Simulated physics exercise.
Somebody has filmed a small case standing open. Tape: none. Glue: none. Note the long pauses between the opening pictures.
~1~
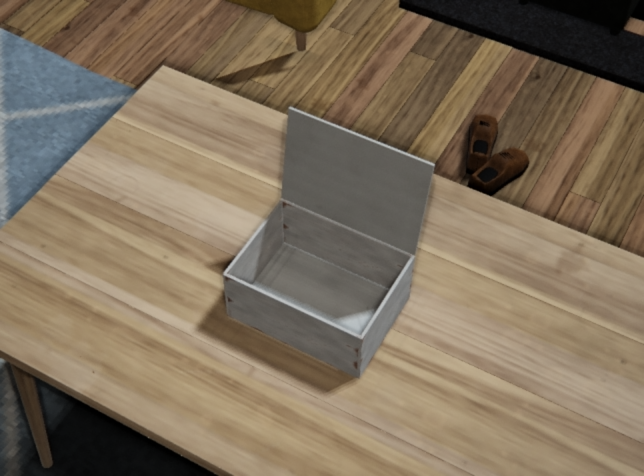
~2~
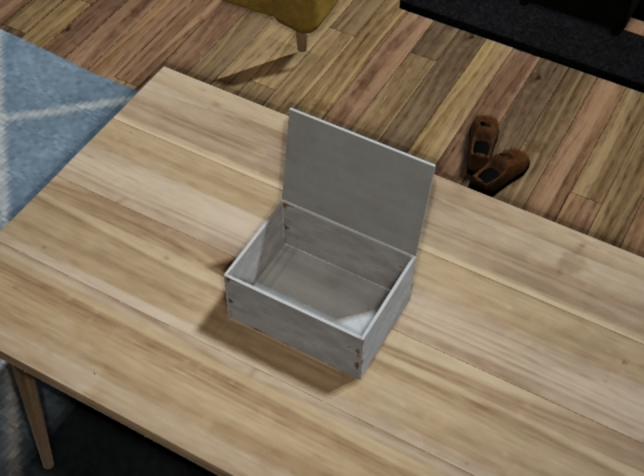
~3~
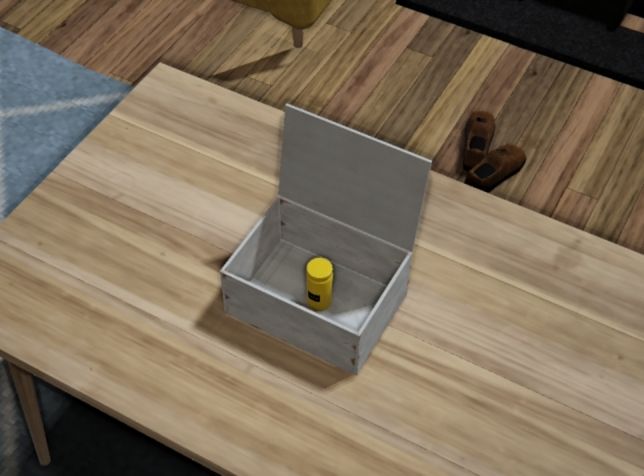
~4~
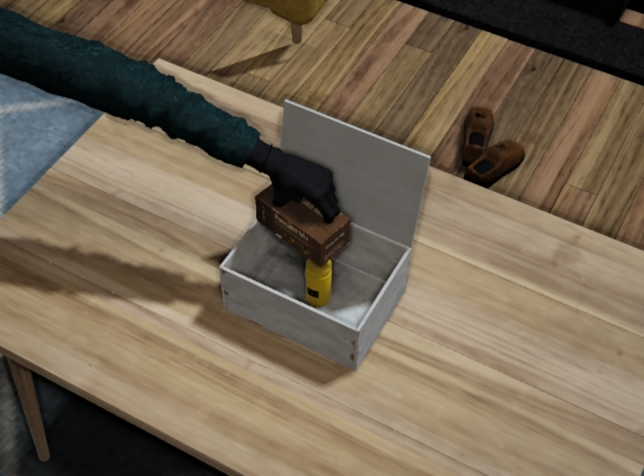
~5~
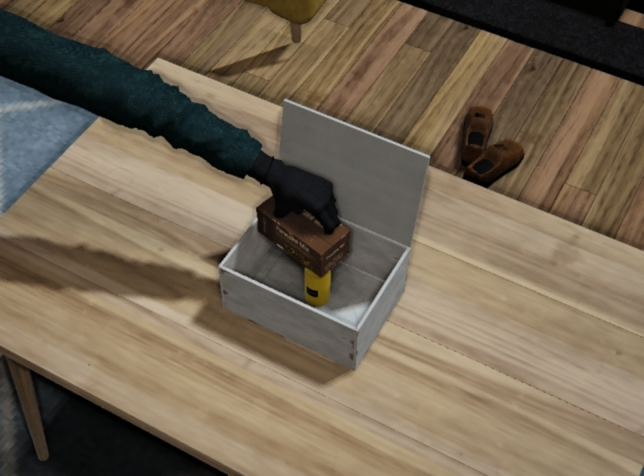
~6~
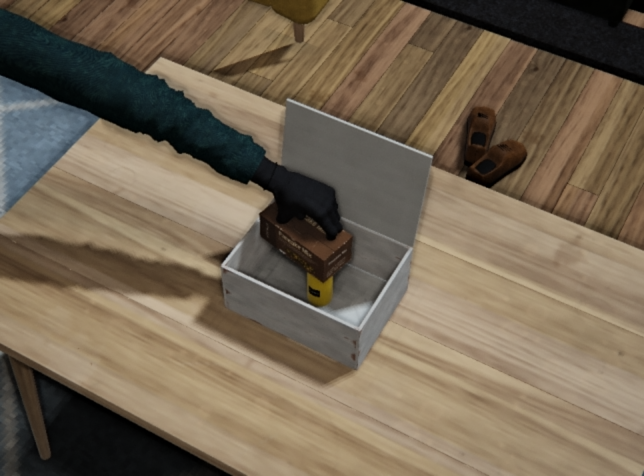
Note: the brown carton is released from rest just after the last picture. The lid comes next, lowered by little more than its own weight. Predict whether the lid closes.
Prediction: The lid closes fully.
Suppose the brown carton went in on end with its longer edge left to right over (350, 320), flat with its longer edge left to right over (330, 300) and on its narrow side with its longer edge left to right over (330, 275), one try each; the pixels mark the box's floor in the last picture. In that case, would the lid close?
In order, the lid gets blocked, then gets blocked, then fits down.
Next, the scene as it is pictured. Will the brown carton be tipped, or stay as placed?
By the end it has leaned over.
Then, 0.60 s past the last view, brown carton on its side near (335, 265); yellow shaker rocked 3° from its first pose.
Then, 1.40 s past the last view, lid 72° above the rim; brown carton on its side near (337, 266); yellow shaker displaced a little.
Then, 2.00 s past the last view, lid 28° above the rim; brown carton on its side near (337, 266); yellow shaker displaced a little.
Finally, lid shut; down or leaning hard in the box, brown carton; yellow shaker still in place. Final places as the last picture's camera would see them, brown carton near (337, 266).
